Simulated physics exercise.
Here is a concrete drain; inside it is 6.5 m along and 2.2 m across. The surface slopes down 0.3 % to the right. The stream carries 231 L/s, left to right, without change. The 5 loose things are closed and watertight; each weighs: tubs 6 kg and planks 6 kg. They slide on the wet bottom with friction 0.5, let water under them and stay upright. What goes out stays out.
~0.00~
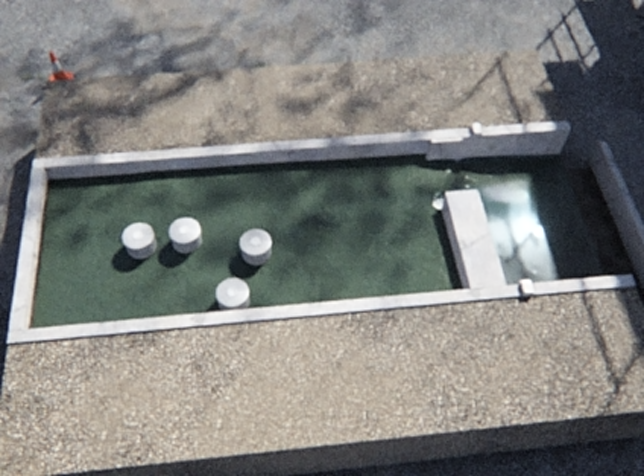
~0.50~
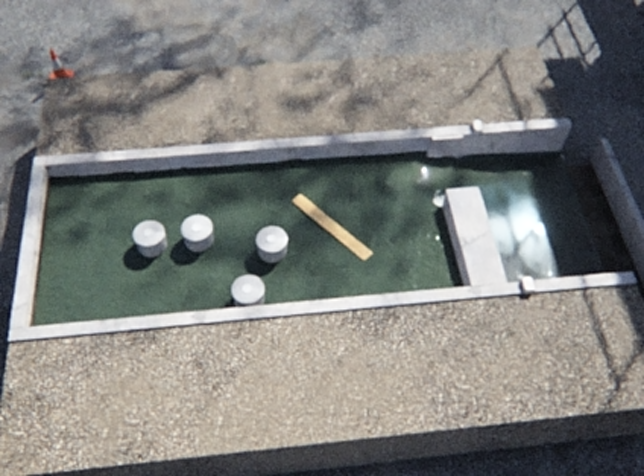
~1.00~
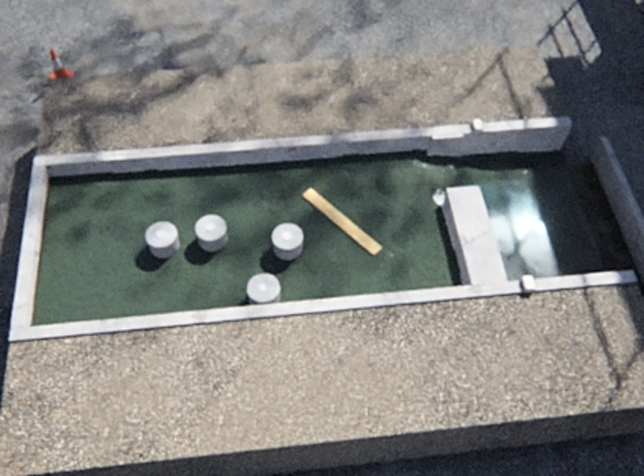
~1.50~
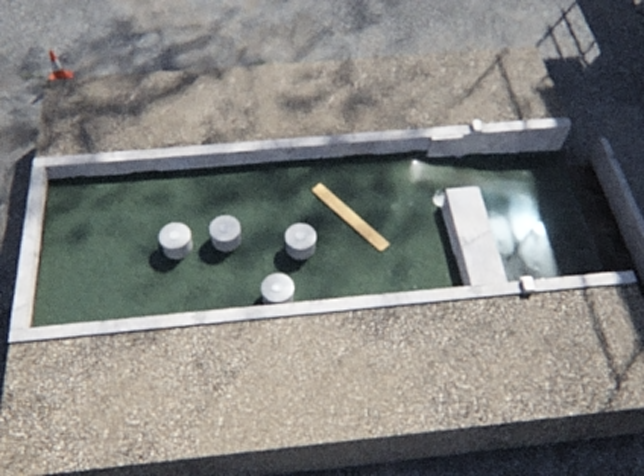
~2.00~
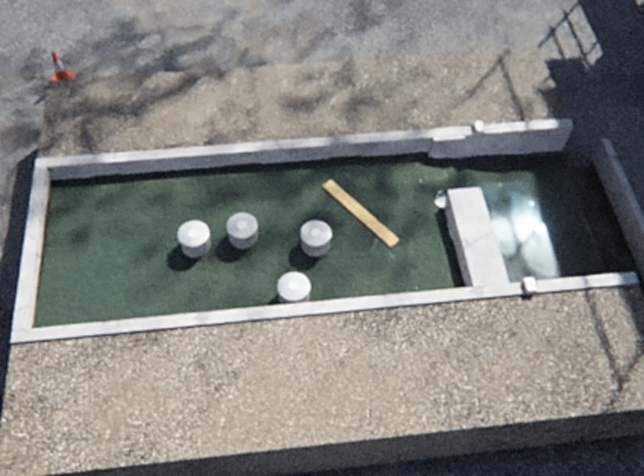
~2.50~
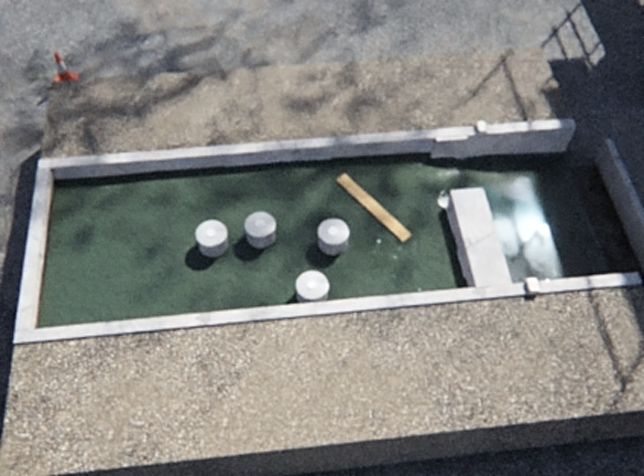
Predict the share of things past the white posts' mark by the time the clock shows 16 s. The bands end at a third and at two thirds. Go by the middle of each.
That comes to not even a third.
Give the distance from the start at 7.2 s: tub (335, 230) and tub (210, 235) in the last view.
In that order: 200 cm, 250 cm.
After 3.5 s 0 of 5 are over the mark; 5 afloat.
After 7.2 s 0 of 5 are over the mark; 5 afloat.
After 12.0 s 0 of 5 are over the mark; 5 afloat.
After 16.0 s 0 of 5 are over the mark; 5 afloat.
